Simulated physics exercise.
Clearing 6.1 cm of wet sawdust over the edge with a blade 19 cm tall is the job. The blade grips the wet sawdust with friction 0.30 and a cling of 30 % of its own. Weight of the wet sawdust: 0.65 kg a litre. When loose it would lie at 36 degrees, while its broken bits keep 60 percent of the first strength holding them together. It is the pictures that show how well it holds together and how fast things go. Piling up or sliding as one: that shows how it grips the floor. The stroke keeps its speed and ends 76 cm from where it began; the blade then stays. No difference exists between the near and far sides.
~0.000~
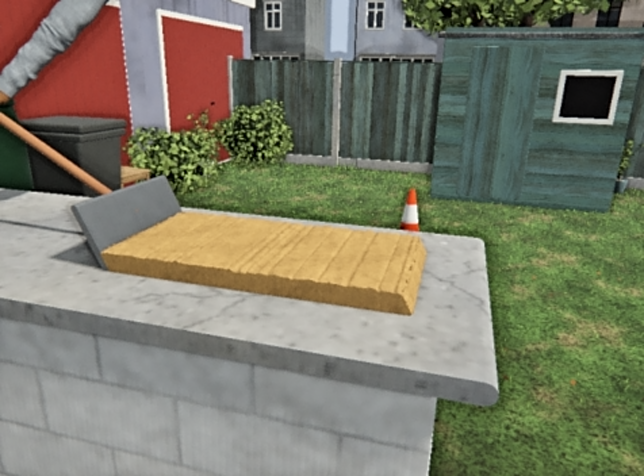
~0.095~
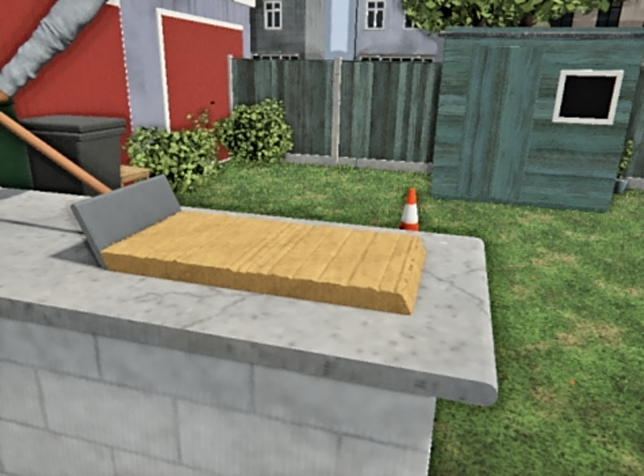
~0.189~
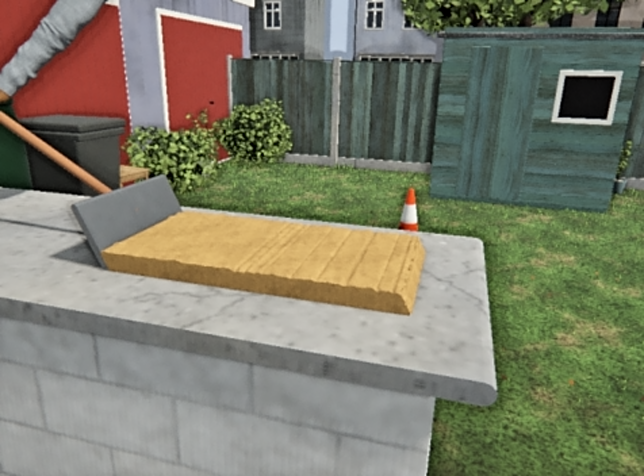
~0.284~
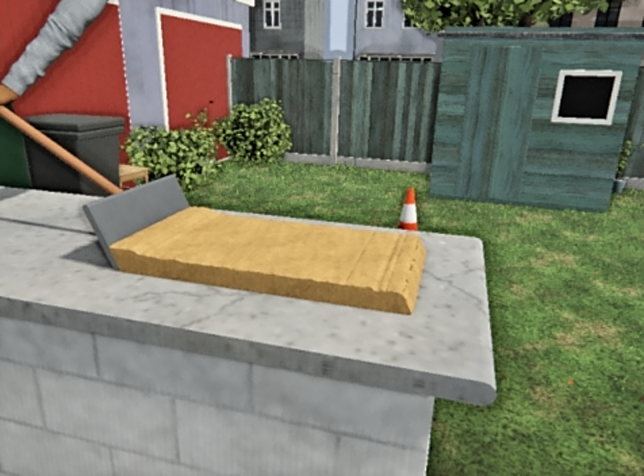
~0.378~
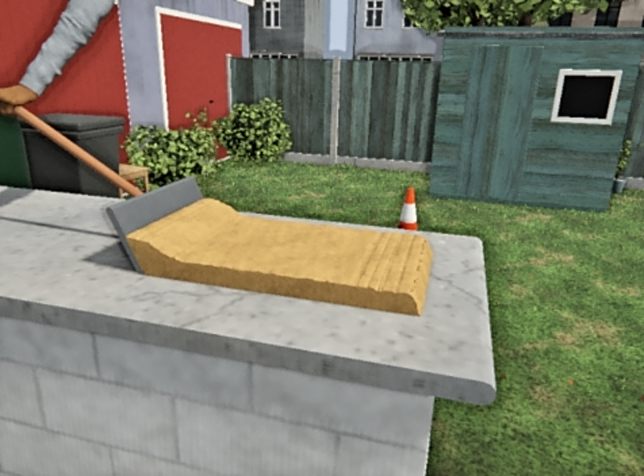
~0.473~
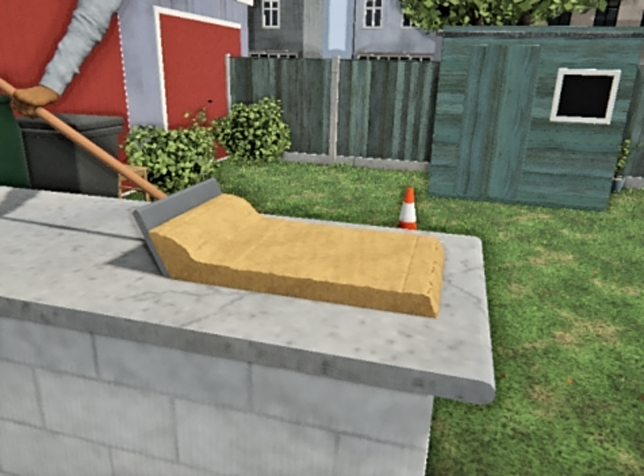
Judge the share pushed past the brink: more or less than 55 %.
It should land beyond the 55 % mark.
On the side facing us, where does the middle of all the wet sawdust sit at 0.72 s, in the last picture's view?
Around (355, 293).
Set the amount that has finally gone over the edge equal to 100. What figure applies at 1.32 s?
About 80 %.
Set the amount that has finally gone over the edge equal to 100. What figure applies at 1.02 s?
Reading: Approx. 30 per cent.
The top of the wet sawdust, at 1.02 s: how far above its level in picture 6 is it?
The gap comes to about 0 centimetres.
After 0.72 s, 0 % has gone over the edge.
After 1.02 s, 22 % has gone over the edge.
After 1.32 s, 51 % has gone over the edge.
After 1.62 s, 64 % has gone over the edge.
After 1.85 s, 65 % has gone over the edge.
